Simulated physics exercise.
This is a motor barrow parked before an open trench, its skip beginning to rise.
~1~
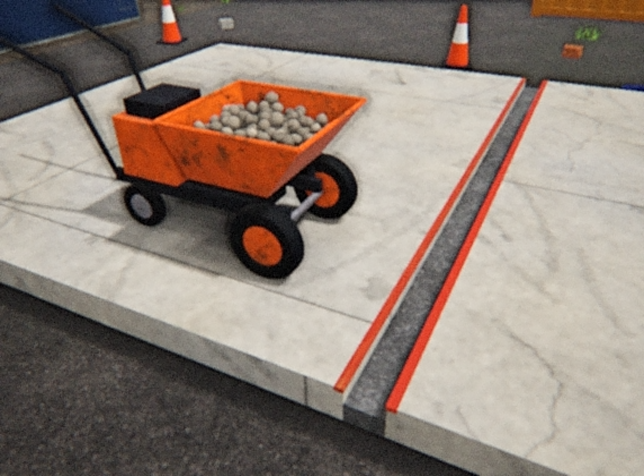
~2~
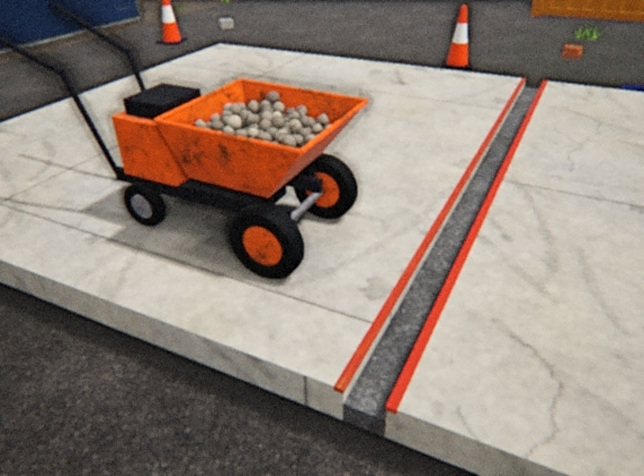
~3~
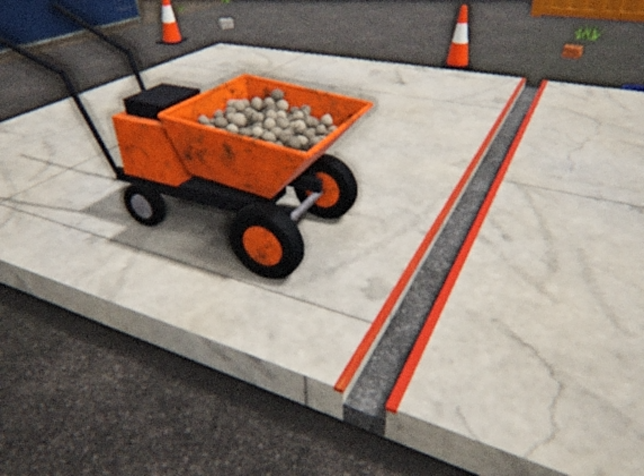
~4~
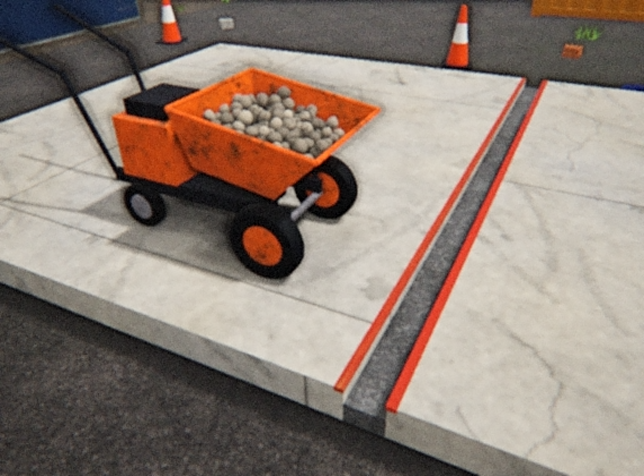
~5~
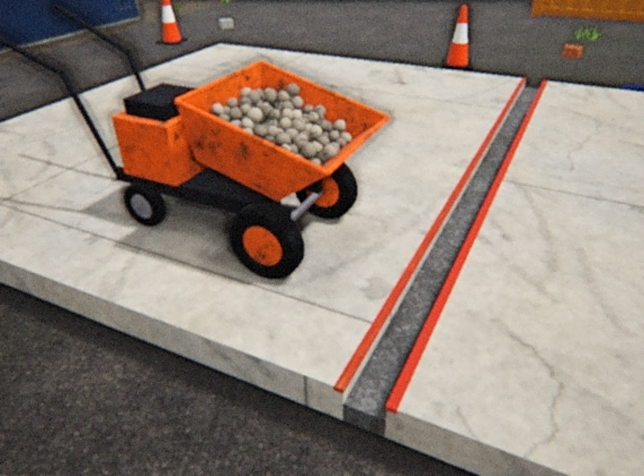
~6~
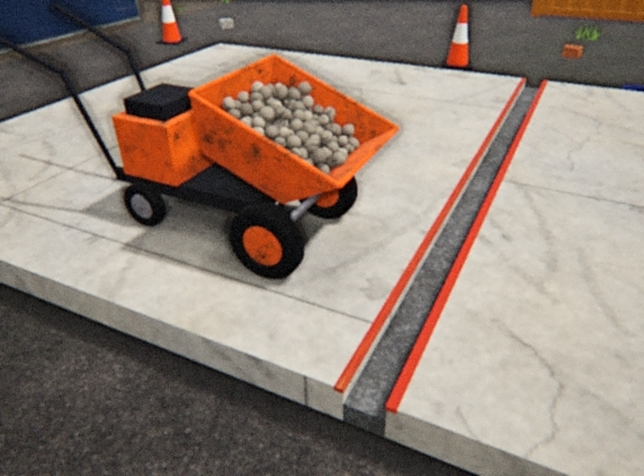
On a pale, cracked slab edged by dark asphalt, seen from slightly above by a still camera, a narrow trench lined in red runs toward two traffic cones. An orange motor barrow with black wheels and orange hubs stands left of it, its skip heaped with grey-beige pebbles. The skip tilts slowly, then more clearly, its rear rising and front lip reaching right, while the wheels stay put.
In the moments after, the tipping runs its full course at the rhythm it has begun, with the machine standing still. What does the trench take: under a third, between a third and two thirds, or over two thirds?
The trench ends with between a third and two thirds of it.
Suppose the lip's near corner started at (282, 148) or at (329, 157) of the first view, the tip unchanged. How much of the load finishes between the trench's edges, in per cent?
In turn 30 and 20 in a hundred.
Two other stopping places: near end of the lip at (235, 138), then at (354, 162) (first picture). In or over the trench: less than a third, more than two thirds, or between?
The first try: Less than a third. The second: Under a third.
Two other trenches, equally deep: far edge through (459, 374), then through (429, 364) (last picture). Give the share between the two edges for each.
Near 70 % and 50 %.
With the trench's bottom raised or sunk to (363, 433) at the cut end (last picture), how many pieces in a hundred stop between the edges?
Near 60 %.
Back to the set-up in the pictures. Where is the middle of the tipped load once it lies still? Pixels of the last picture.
Around (433, 275).
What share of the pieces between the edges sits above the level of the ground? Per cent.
Some 45 per cent.
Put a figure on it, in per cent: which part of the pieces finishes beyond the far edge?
About 20 per cent.
Just after the last frame, skip tipped steeply; every one in the skip.
A moment on, skip tipped right over; the larger part in the skip; just a few short of the trench; roughly a quarter in or heaped over the trench; just a few beyond it; just a few falling.
Further on, skip tipped right over; roughly a third in the skip; about a tenth short of the trench; roughly a third in or heaped over the trench; roughly a quarter beyond it.
When it is over, skip tipped right over; roughly a third in the skip; about a tenth short of the trench; roughly half in or heaped over the trench; roughly a quarter beyond it.
